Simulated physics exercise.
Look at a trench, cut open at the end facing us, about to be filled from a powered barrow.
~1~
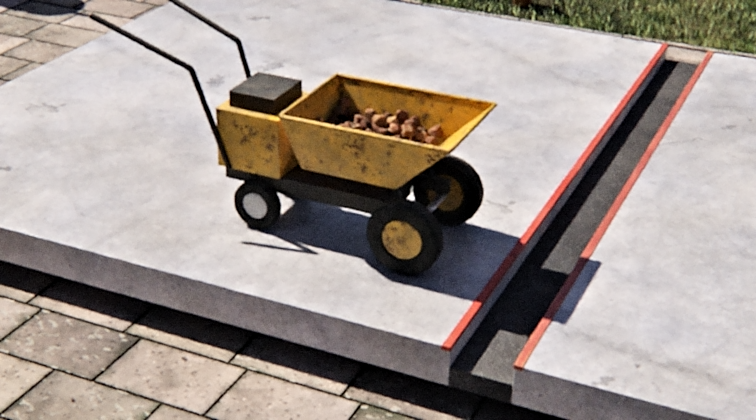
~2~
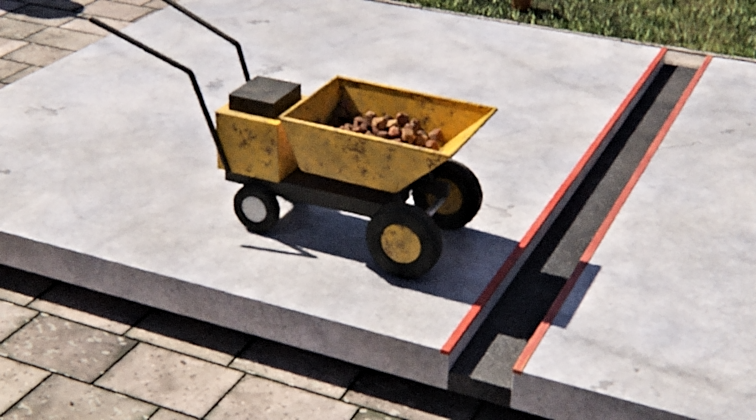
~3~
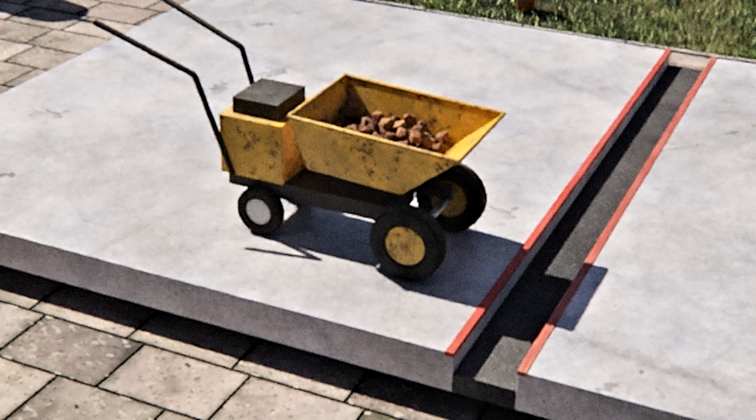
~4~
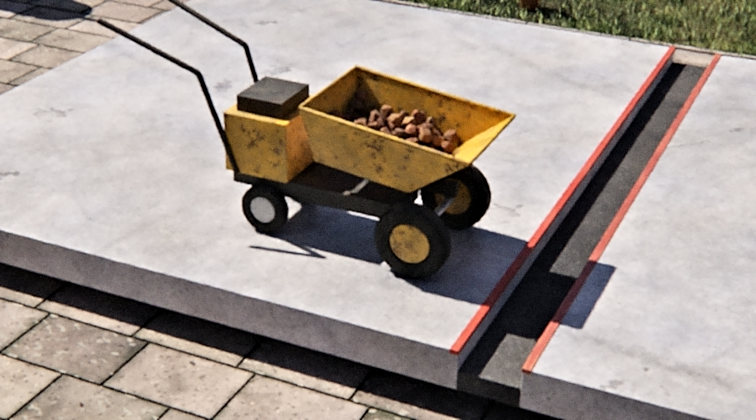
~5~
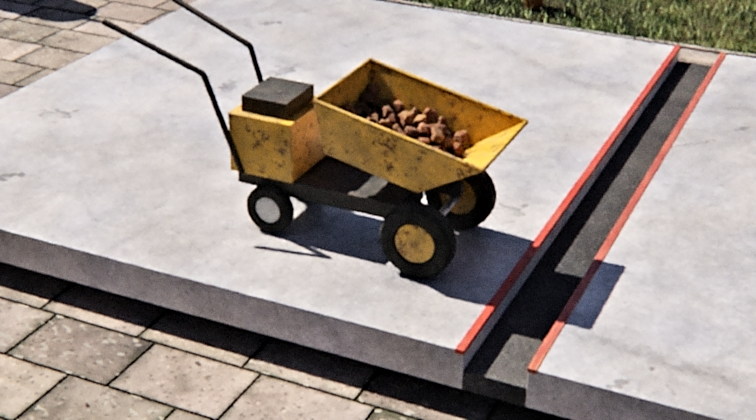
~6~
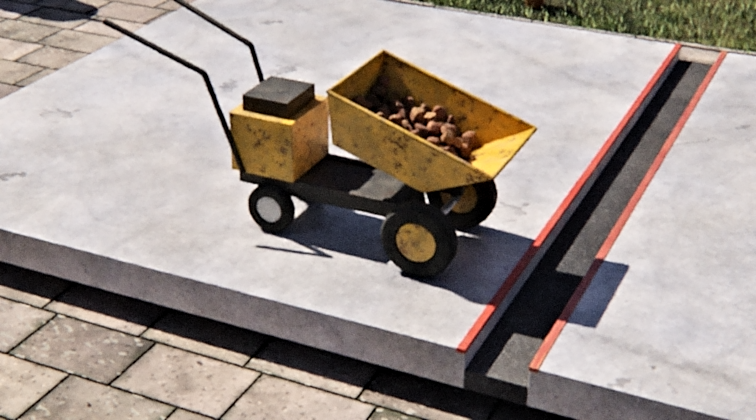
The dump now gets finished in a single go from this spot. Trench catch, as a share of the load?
The trench is going to take the majority of it.
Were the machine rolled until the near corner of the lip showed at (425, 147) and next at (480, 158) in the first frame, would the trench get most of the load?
Stop 1: Beyond half. Stop 2: Short of half.
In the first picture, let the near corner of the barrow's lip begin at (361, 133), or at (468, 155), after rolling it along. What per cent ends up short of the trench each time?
Roughly 50 per cent, then roughly 0 per cent.
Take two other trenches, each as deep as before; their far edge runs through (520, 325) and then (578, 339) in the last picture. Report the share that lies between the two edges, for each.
10 and 100 percent.
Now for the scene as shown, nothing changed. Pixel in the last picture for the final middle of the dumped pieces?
Near pixel (571, 284).
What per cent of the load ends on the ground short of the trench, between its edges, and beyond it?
Approximate split: Short 0 percent, between 65 percent, beyond 35 percent.
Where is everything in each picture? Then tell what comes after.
In the first picture, lip of the skip near (450, 152), level; top of the load near (370, 137), clay clods; first edge of the trench near (469, 314); far edge near (539, 332), the trench over half as wide as the skip, and shallow for its width.
In the second picture, lip of the skip near (450, 156), level; top of the load near (371, 140).
In the third picture, lip of the skip near (459, 161), tipped barely; top of the load near (378, 141).
In the fourth picture, lip of the skip near (469, 164), tipped a little; top of the load near (374, 130).
In the fifth picture, lip of the skip near (483, 171), tipped a little; top of the load near (373, 120).
In the sixth picture, lip of the skip near (493, 178), tipped clearly; top of the load near (369, 115); first edge of the trench near (484, 316); far edge near (554, 334).
Shortly afterwards, skip tipped steeply; the whole lot in the skip.
Next, skip tipped steeply; near half in the skip; near a third in or heaped over the trench; a little beyond it.
Some moments later, skip tipped right over; near two thirds in or heaped over the trench; near a third beyond it.
In the end, skip tipped right over; near two thirds in or heaped over the trench; near a third beyond it.
